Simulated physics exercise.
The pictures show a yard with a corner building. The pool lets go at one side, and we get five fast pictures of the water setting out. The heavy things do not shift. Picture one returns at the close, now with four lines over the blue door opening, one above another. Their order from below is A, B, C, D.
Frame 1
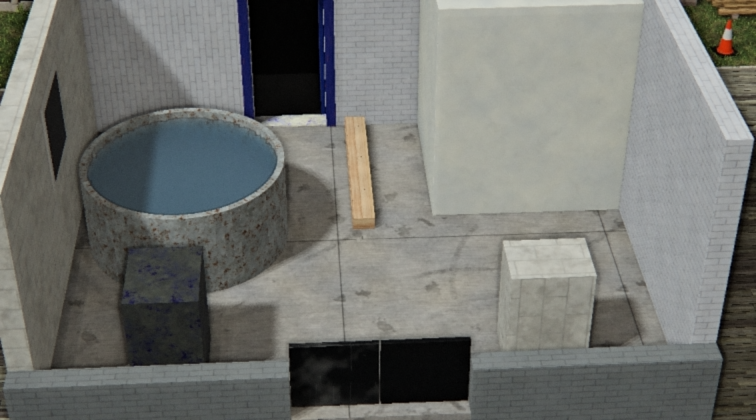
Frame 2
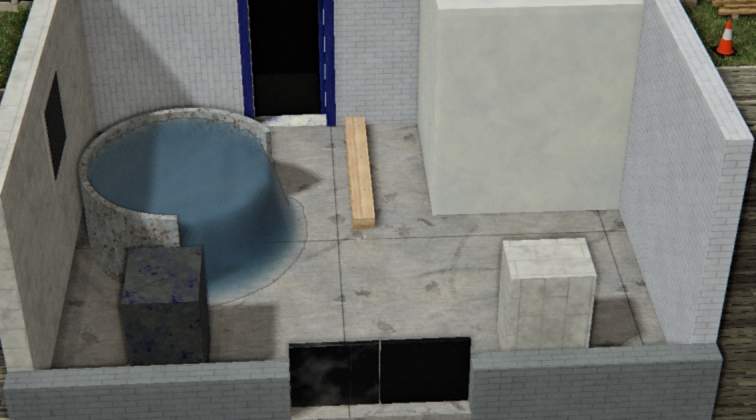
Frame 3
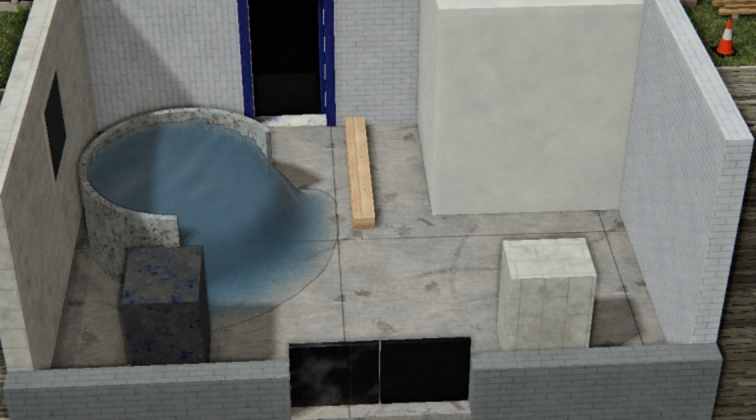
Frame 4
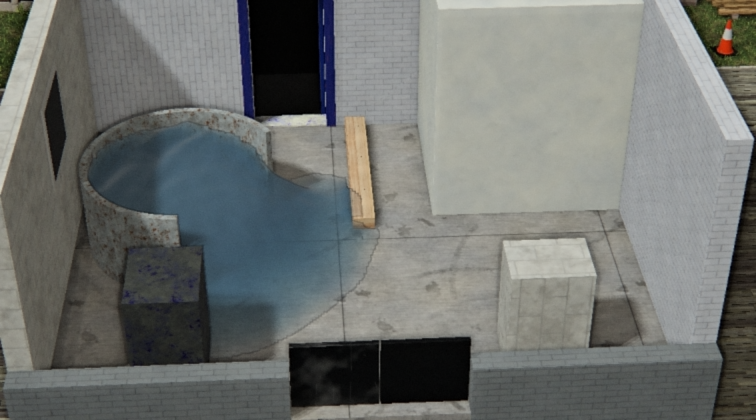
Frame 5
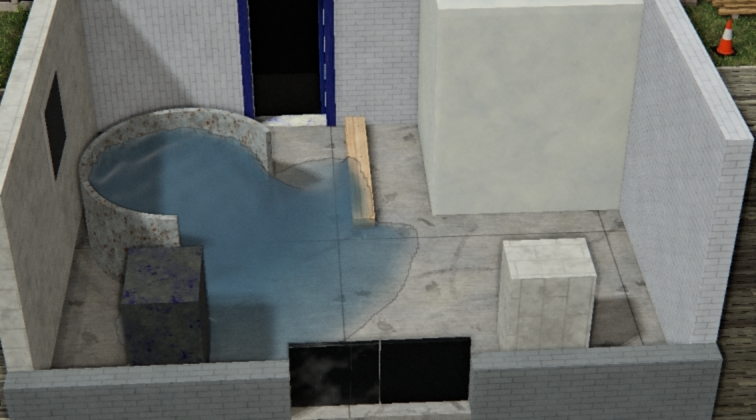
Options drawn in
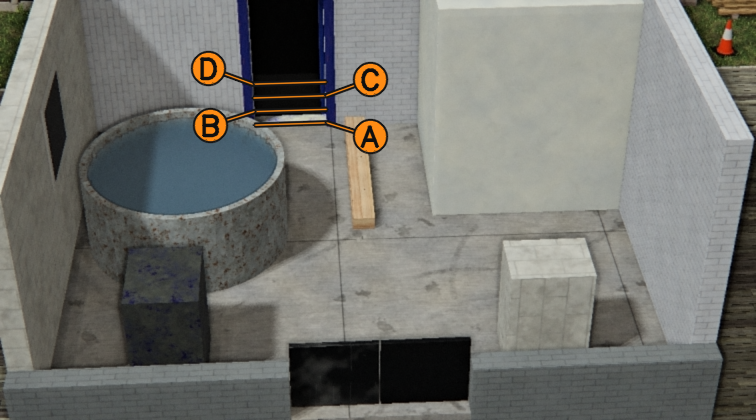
Blue water fills a round speckled stone pool at the left of a walled concrete yard, seen from a high, fixed viewpoint. A blue-framed dark doorway stands behind, with a wooden beam and large pale block to its right, a dark block and a white one nearer, and a black gate in front. The pool's near right side disappears, and water spreads rightward and forward across the floor, reaching around the beam.
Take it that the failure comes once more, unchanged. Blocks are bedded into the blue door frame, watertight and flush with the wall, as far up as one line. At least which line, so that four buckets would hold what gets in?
It is B.
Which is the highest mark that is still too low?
That would be A.
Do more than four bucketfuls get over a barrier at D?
No, that is safe.
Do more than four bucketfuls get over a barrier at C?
No.
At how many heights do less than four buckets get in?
Three.
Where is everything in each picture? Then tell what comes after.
Water in the pool at rest, its middle at (183, 166); foot of the blue doorway at (291, 127); shut gate at (380, 352), in the first picture.
In the second picture, 3 % of the ground under water, visible out to (221, 296).
In the third picture, 8 % of the ground under water, visible out to (309, 192).
In the fourth picture, 15 % of the ground under water, visible out to (344, 181).
In the fifth picture, 24 % of the ground under water, visible out to (343, 161).
In orange, A at (291, 123); B at (290, 110); C at (289, 96); D at (289, 83); from the bottom up A, B, C, D.
With A, about 15 bucketfuls get in.
With B, nothing gets over.
With C, nothing gets over.
With D, nothing gets over.
